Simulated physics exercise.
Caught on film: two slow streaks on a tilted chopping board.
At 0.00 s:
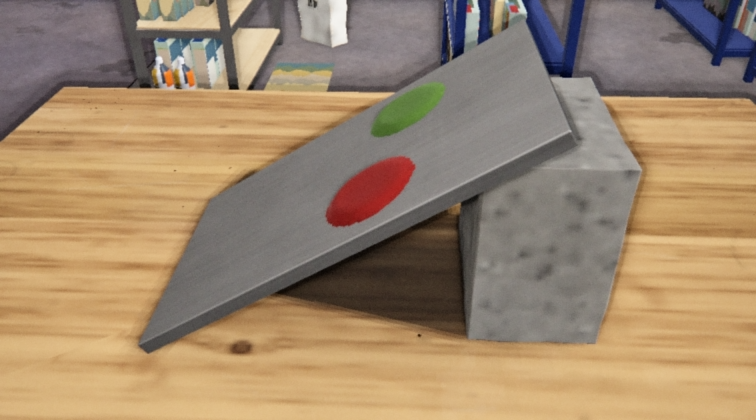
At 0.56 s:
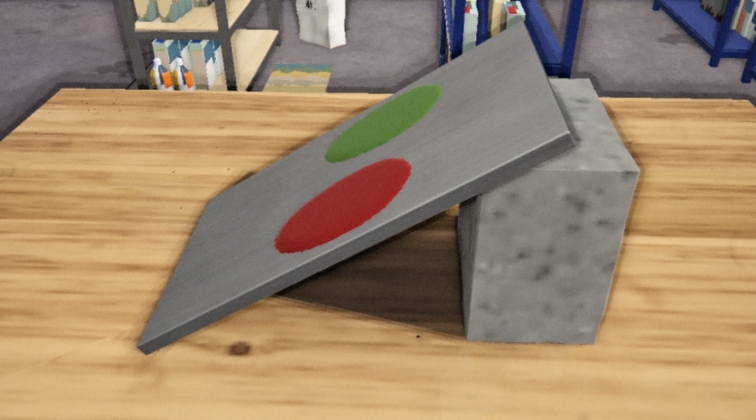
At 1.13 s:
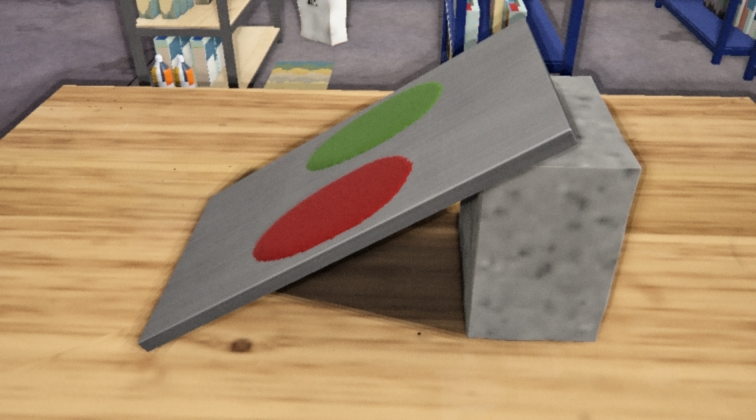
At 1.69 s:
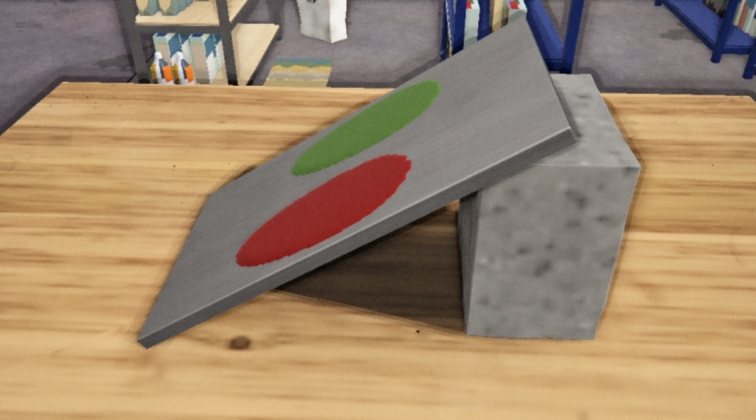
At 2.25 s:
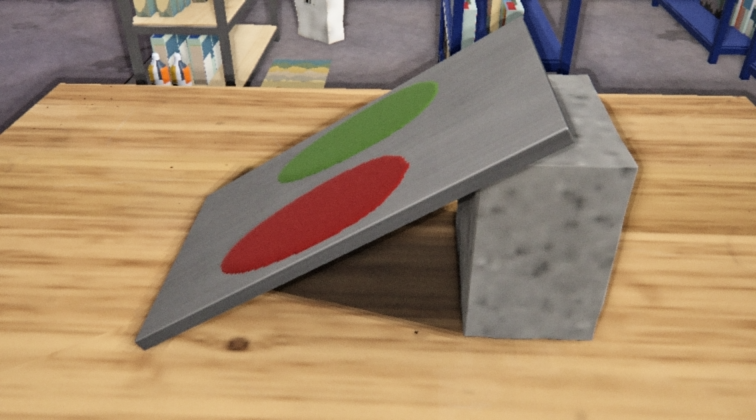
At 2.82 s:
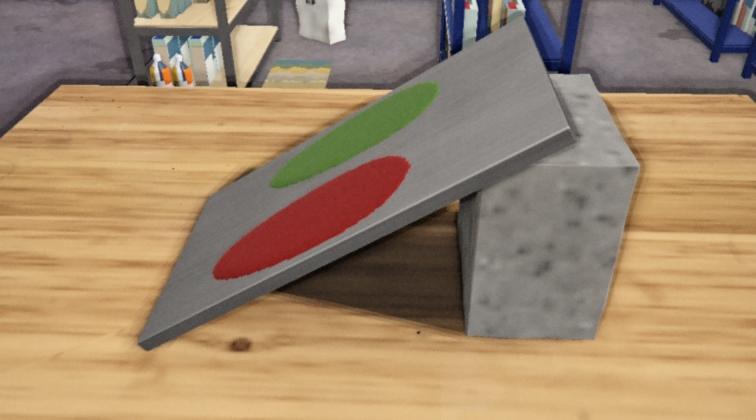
Two streaks of thick paint, one red and one green, lie on a tilted grey board on a wooden tabletop, seen from slightly above with shelves behind. The red is nearer the viewer and the green behind it, while a speckled grey block props up the board's right end. Both spread down the slope to the left, quickly at first and then slowly, stretching into long ovals.
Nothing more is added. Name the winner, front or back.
First at the edge is the front one.
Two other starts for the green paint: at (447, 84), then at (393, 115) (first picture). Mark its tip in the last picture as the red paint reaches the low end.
One: (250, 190). Two: (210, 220).
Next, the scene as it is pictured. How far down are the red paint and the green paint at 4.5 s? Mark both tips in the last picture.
In turn (191, 279) and (251, 192).
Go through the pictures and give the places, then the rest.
The first frame shows tip of the red paint half way down; tip of the green paint (379, 123) half way down.
The second frame shows tip of the red paint (285, 233) three quarters of the way down; tip of the green paint half way down.
The third frame shows tip of the red paint three quarters of the way down; tip of the green paint (313, 158) half way down.
The fourth frame shows tip of the red paint (246, 248) three quarters of the way down; tip of the green paint three quarters of the way down.
The fifth frame shows tip of the red paint three quarters of the way down; tip of the green paint (288, 169) three quarters of the way down.
The sixth frame shows tip of the red paint (221, 263) three quarters of the way down; tip of the green paint three quarters of the way down.
After 4.5 s, the red paint is close to the edge; the green paint is three quarters of the way down.
After 7.1 s, the red paint is at the low edge; the green paint is close to the edge.
